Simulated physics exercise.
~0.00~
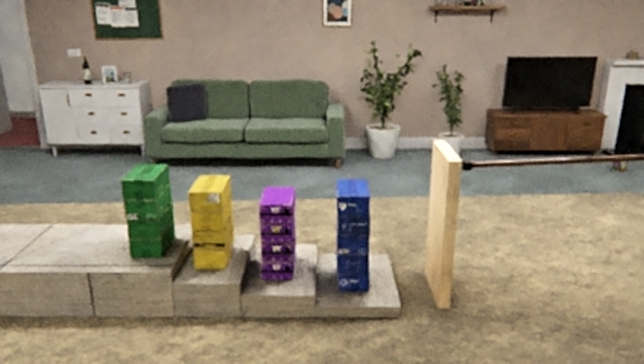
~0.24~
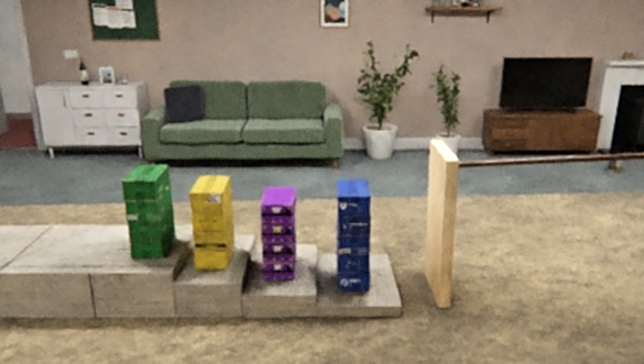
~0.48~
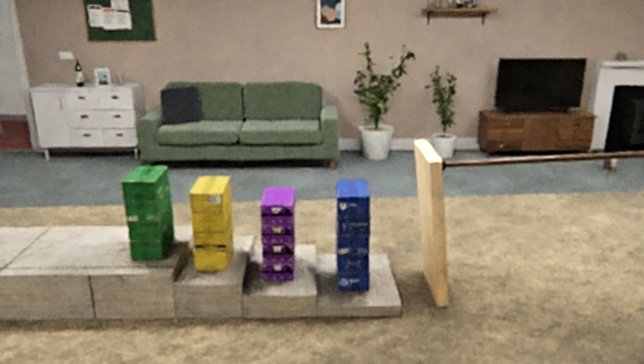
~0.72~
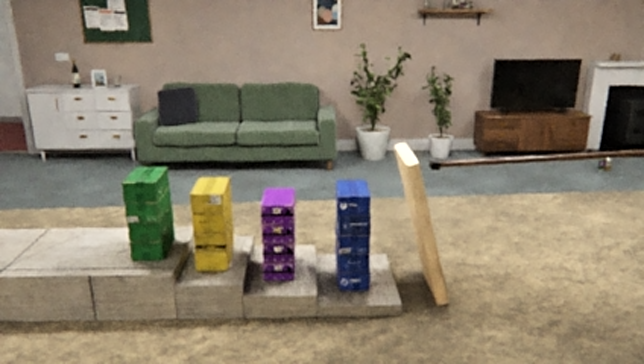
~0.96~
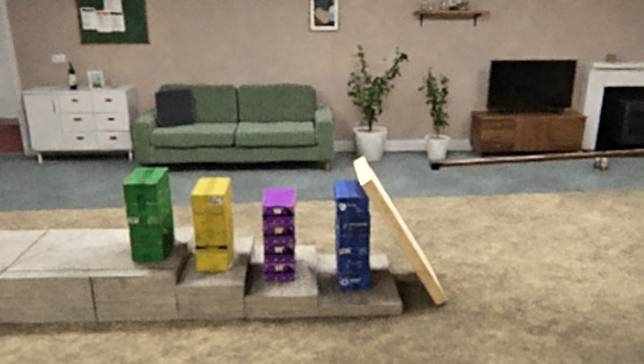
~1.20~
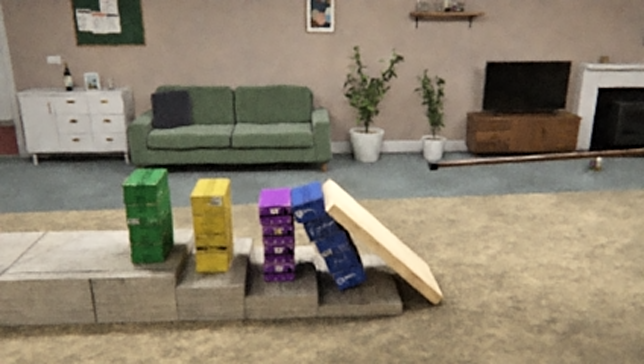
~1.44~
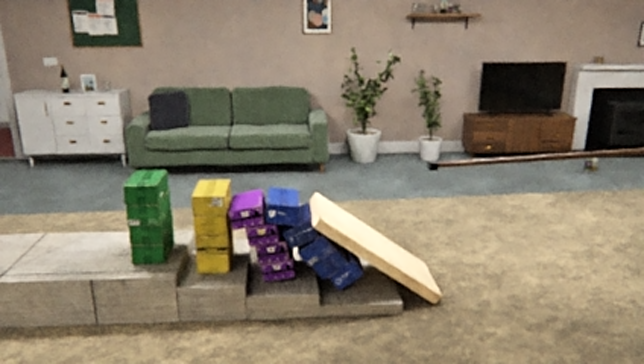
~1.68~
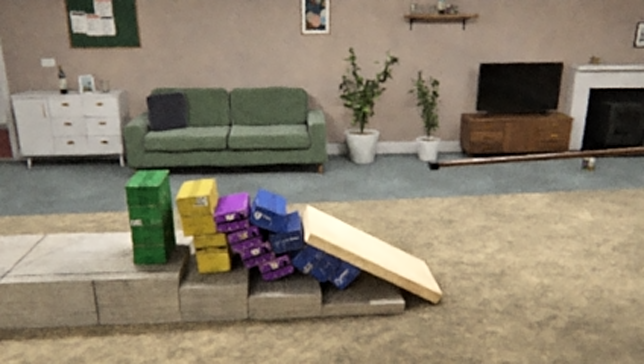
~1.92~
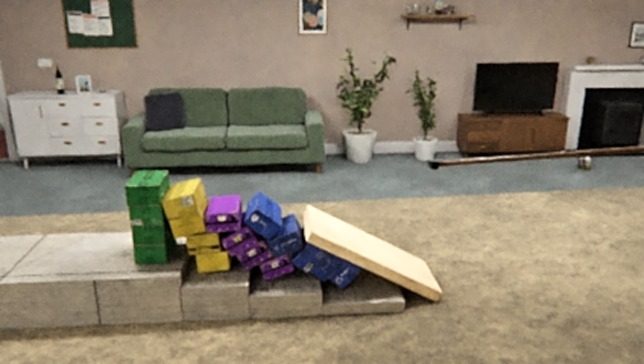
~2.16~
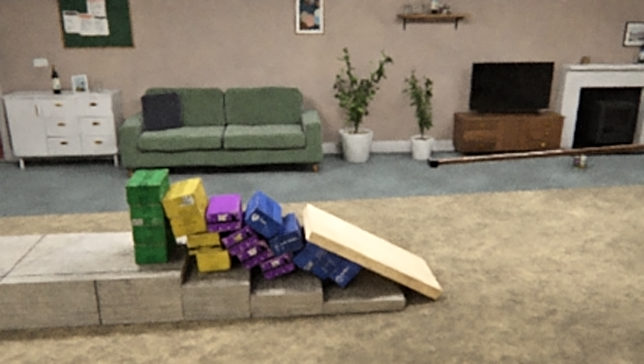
At the start, four piles of boxes, green, yellow, purple and blue, stand on steps that rise to the left, with an upright board to their right. A long pole pushes the board near its top until it tips left, and the pole stops while the board keeps falling. The board strikes the blue pile, which leans and buckles into the purple one. The purple boxes slide and skew left, shoving the upper yellow boxes against the green pile. Finally the board rests slanted on the slumped blue boxes, purple and yellow lean crookedly, and green still stands.
